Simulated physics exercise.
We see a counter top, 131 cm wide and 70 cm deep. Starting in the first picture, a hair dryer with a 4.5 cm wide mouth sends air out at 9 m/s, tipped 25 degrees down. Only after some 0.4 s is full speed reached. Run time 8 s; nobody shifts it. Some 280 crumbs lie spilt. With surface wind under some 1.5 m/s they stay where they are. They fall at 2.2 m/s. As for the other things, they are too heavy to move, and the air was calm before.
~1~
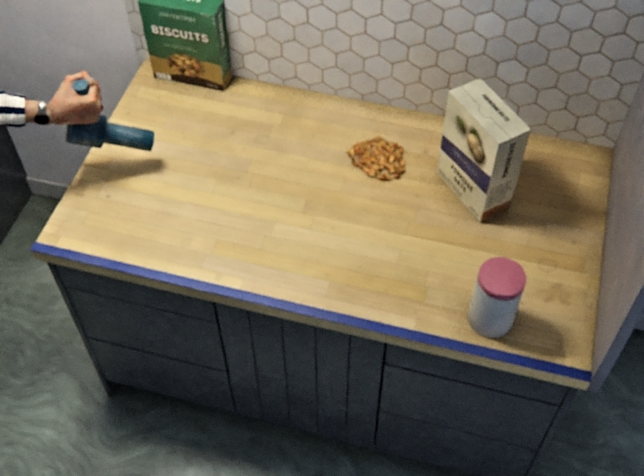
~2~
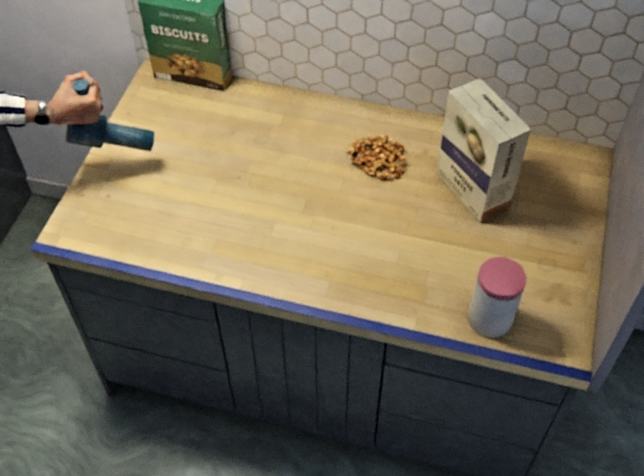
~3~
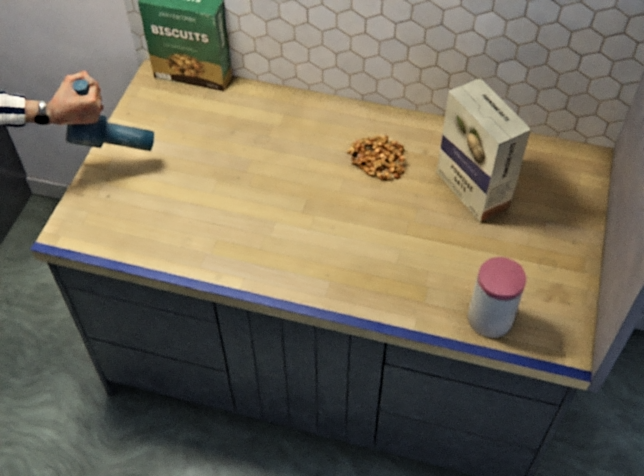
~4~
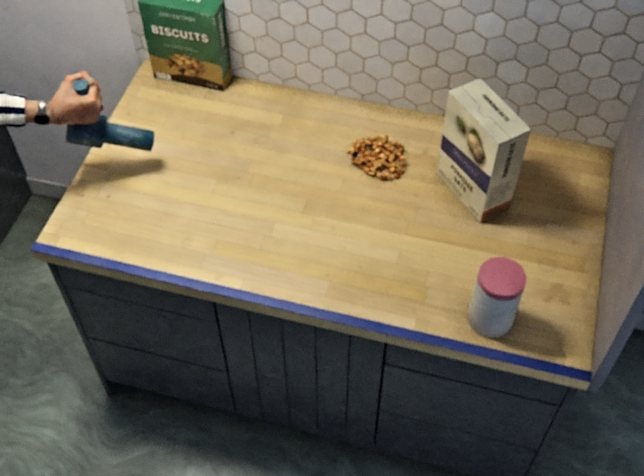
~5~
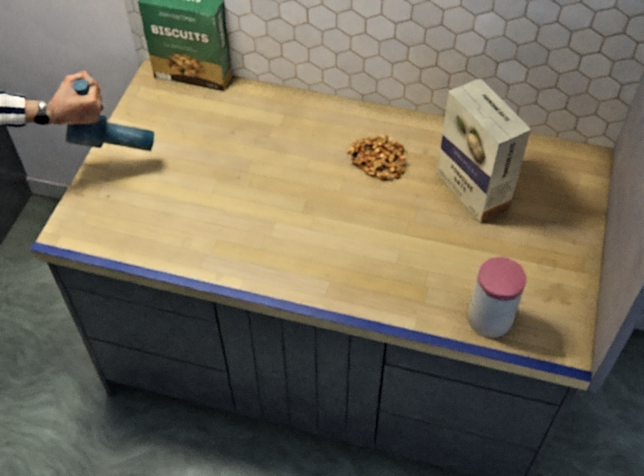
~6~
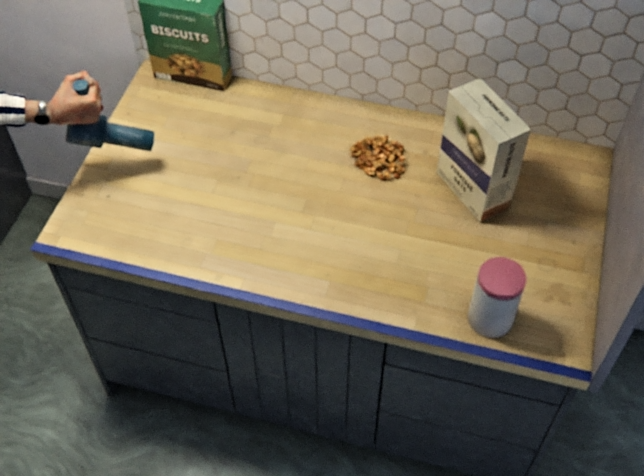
A hand held a blue hair dryer over the left side of a wooden counter, pointed toward a small pile of brown crumbs near a carton and a pink-lidded jar, and almost nothing moved.
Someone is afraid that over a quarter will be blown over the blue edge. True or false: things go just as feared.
False.
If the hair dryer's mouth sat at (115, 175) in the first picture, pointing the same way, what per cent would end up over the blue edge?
0 %.
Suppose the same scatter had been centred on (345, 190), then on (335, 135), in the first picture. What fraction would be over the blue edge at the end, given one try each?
About 0 and 0 in a hundred, in that order.
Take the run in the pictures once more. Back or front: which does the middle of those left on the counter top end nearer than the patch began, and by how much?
To the near part, near enough 5 cm.
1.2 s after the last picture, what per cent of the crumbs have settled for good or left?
40 per cent.
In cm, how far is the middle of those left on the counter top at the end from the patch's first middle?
Around 55 cm, I reckon.
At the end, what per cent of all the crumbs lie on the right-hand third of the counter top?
It comes out near 100 in a hundred.
Then, 1.2 s after the last picture, 0 % are over the blue edge; the middle of those still in play is near (611, 173); 40 % have settled or left.
Then, 2.2 s after the last picture, 0 % are over the blue edge; the middle of those still in play is near (596, 191); 49 % have settled or left.
Then, 4.0 s after the last picture, 0 % are over the blue edge; the middle of those still in play is near (605, 219); 57 % have settled or left.
Then, 7.6 s after the last picture, at the end, 0 % are over the blue edge; the middle of those still in play is near (593, 234).
